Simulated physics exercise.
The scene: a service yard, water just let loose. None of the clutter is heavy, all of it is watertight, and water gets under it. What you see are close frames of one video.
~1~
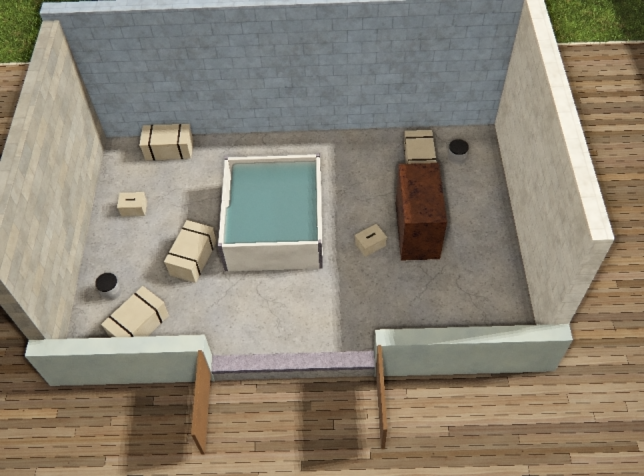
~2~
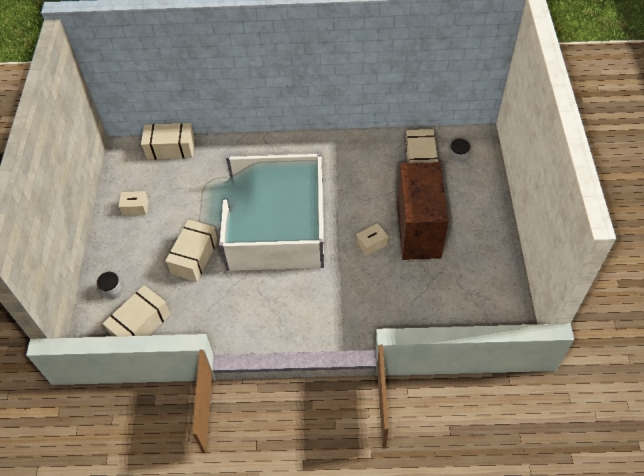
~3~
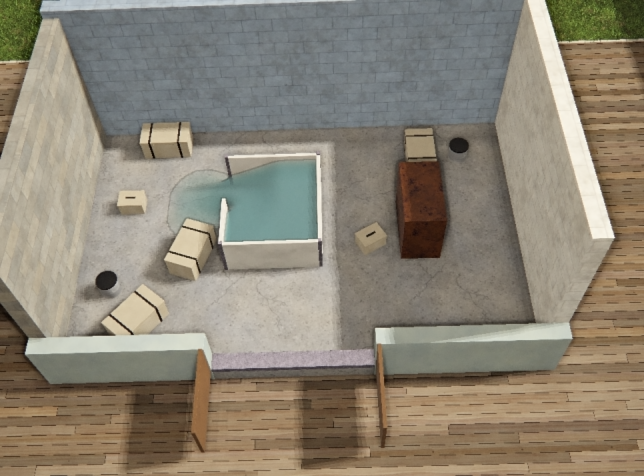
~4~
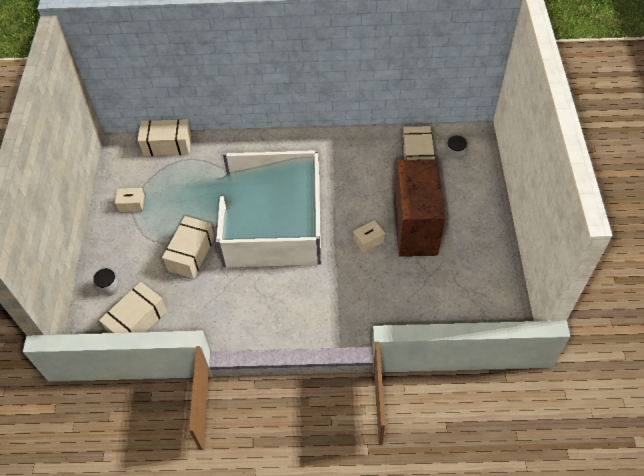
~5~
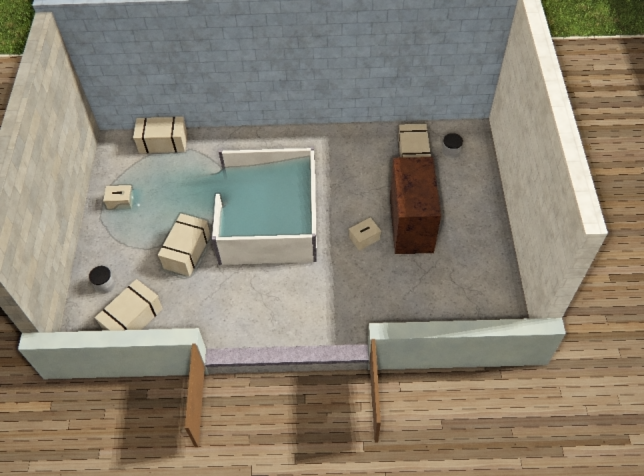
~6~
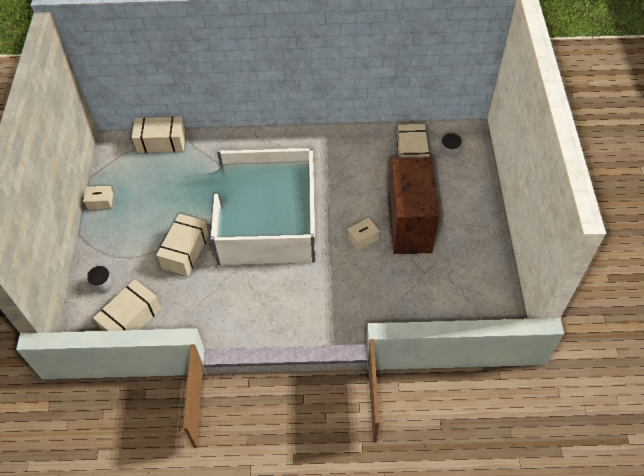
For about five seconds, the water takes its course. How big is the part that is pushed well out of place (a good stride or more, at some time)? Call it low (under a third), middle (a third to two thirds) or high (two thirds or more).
Middle.
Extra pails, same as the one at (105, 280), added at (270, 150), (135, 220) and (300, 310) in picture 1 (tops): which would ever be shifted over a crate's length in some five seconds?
Item by item: Goes the distance, goes the distance, remains in place.
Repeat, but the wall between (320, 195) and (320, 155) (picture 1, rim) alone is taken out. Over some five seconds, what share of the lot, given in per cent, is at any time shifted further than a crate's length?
Estimate: Some 40 per cent.
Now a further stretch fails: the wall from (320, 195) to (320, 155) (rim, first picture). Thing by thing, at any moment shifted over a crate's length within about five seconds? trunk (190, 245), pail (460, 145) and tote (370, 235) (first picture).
Listed in turn, never travels that far, ends up that far off, ends up that far off.
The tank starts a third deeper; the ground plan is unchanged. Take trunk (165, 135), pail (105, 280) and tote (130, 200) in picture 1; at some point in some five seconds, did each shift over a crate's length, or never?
Per item, in order: Cleared the mark; cleared the mark; cleared the mark.
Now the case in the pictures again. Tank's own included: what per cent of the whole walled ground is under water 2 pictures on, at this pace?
Roughly 25 per cent.
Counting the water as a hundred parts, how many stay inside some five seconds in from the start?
Some 100 per cent.
A moment on, 1 of 8 are well off their spots; 1 afloat.
Next, 1 of 8 are well off their spots; 1 afloat.
Later, 4 of 8 are well off their spots; 2 afloat.
In the end, 4 of 8 are well off their spots, and 4 have been at some point; 1 afloat.
